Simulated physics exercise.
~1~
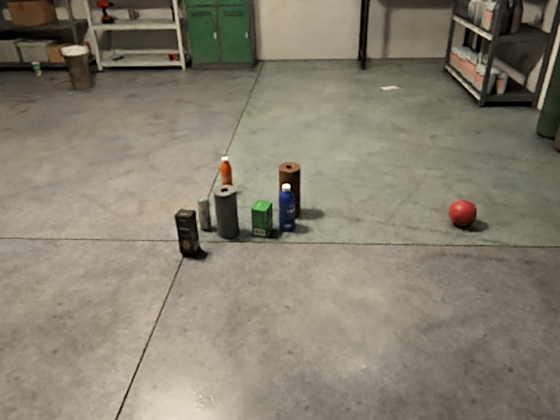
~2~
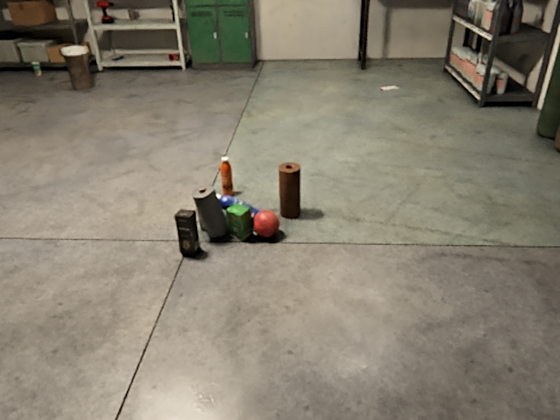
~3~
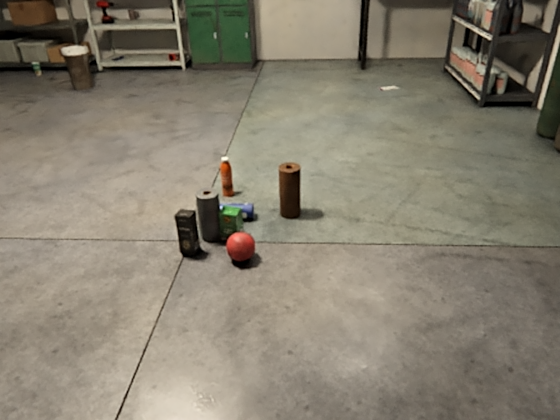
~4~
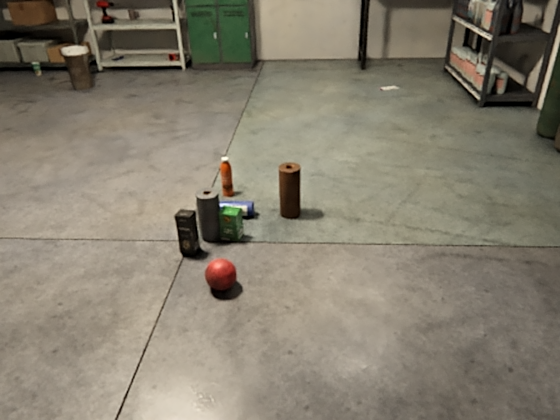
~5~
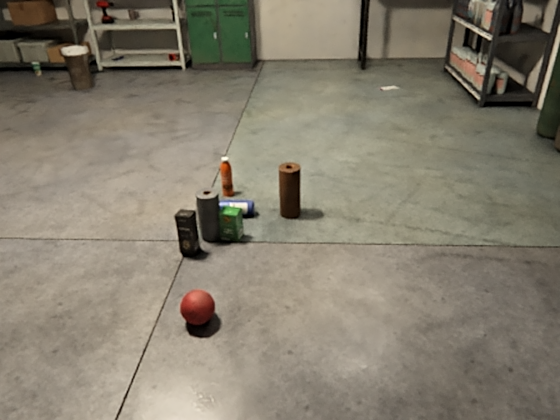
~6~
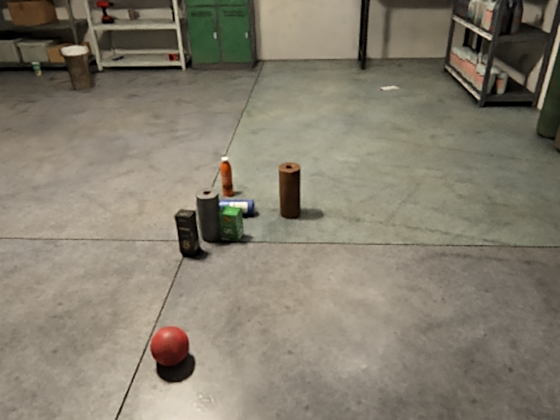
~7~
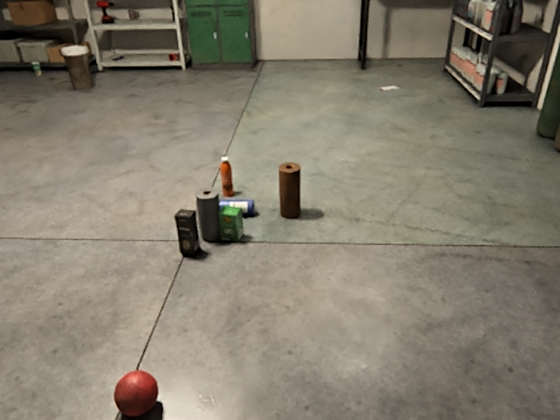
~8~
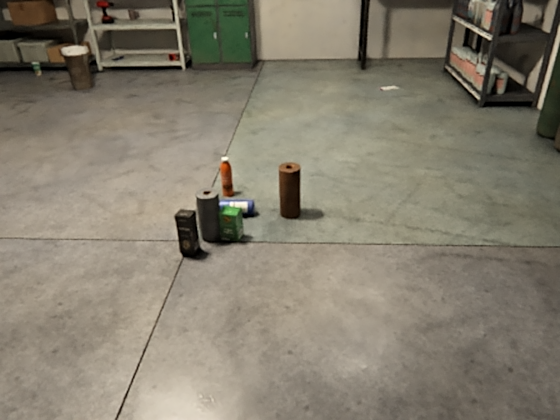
To begin with, a red ball is at the right of a concrete floor, apart from a loose cluster of bottles, rolls and cartons. It rolls left into the group, knocking the blue bottle over and pushing the green carton left, while the grey roll tilts. The ball then heads toward the viewer as the grey roll settles upright and the blue bottle lies on its side behind the green carton. Still rolling down and left, the ball leaves the view at the bottom. The blue bottle stays toppled, while the black carton, orange bottle and brown roll stand where they were.
